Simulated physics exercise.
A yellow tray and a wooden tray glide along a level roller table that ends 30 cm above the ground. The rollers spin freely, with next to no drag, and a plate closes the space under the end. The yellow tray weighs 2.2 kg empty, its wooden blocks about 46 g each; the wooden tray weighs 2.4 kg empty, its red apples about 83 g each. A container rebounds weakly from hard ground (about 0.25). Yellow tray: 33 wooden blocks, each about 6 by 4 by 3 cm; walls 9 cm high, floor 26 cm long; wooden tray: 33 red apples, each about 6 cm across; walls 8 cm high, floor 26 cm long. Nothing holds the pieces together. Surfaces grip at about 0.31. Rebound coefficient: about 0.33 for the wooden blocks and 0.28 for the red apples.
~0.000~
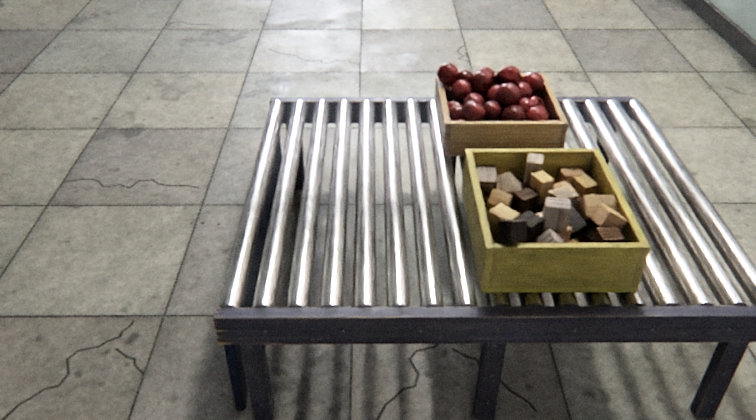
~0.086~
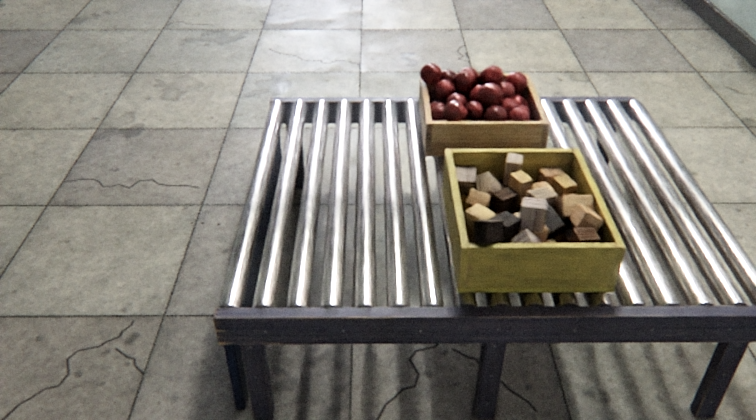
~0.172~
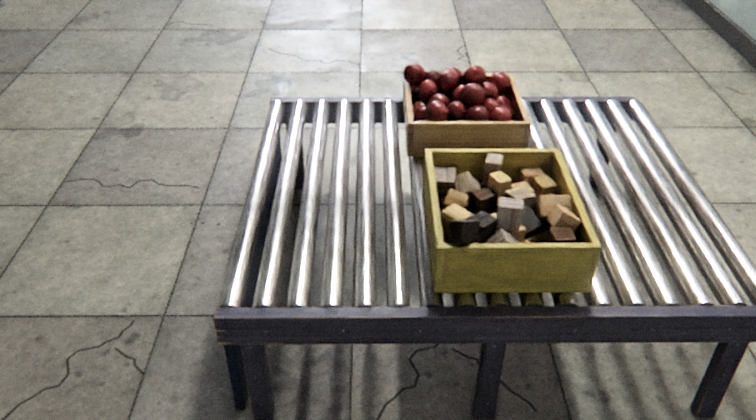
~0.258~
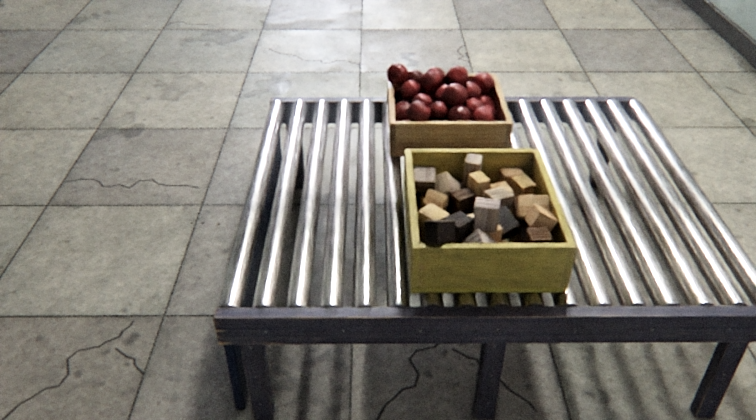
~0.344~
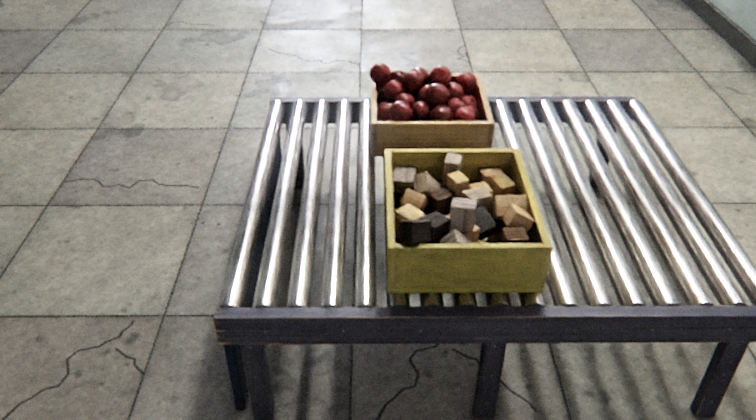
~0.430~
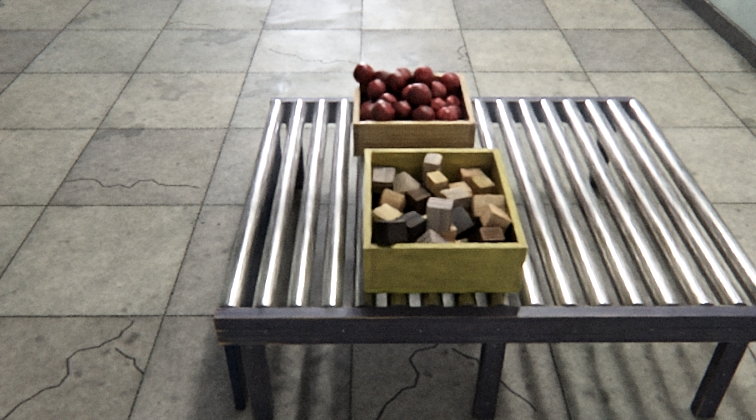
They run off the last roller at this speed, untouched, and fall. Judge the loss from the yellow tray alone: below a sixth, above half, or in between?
It sheds a sixth to a half of them.
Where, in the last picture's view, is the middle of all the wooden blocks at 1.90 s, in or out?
At about (136, 320).
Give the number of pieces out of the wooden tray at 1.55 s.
Out by then, roughly: Wooden tray 8.
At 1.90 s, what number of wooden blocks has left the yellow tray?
Roughly 10 of them.
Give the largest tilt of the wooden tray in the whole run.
Roughly 70°.
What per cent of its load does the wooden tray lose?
About: Wooden tray 50 per cent.
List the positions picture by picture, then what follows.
In the first picture (places track the rim corner closest to us here), yellow tray (494, 245); wooden tray (451, 122); 43 cm to the end; all still inside.
Yellow tray (469, 246); wooden tray (432, 122); 39 cm to the end, in the second picture.
Yellow tray (445, 246); wooden tray (414, 122); 34 cm to the end, in the third picture.
Yellow tray (420, 246); wooden tray (396, 122); 30 cm to the end, in the fourth picture.
Yellow tray (396, 246); wooden tray (377, 122); 26 cm to the end, in the fifth picture.
Yellow tray (371, 246); wooden tray (359, 122); 21 cm to the end; all still inside, in the sixth picture.
After 0.86 s, the leading end passes the last roller.
After 1.35 s, the yellow tray leans 3° with 0 of 33 out and the wooden tray leans 14° with 0 of 33 out.
After 1.55 s, the yellow tray leans 49° with 1 of 33 out and the wooden tray leans 63° with 7 of 33 out.
After 1.90 s, the yellow tray leans 67° with 10 of 33 out and the wooden tray leans 62° with 18 of 33 out.
When it is over (at 2.37 s), the yellow tray leans 44° with 11 of 33 out and the wooden tray leans 48° with 18 of 33 out. Asked share, 11 of 33, 33 per cent.
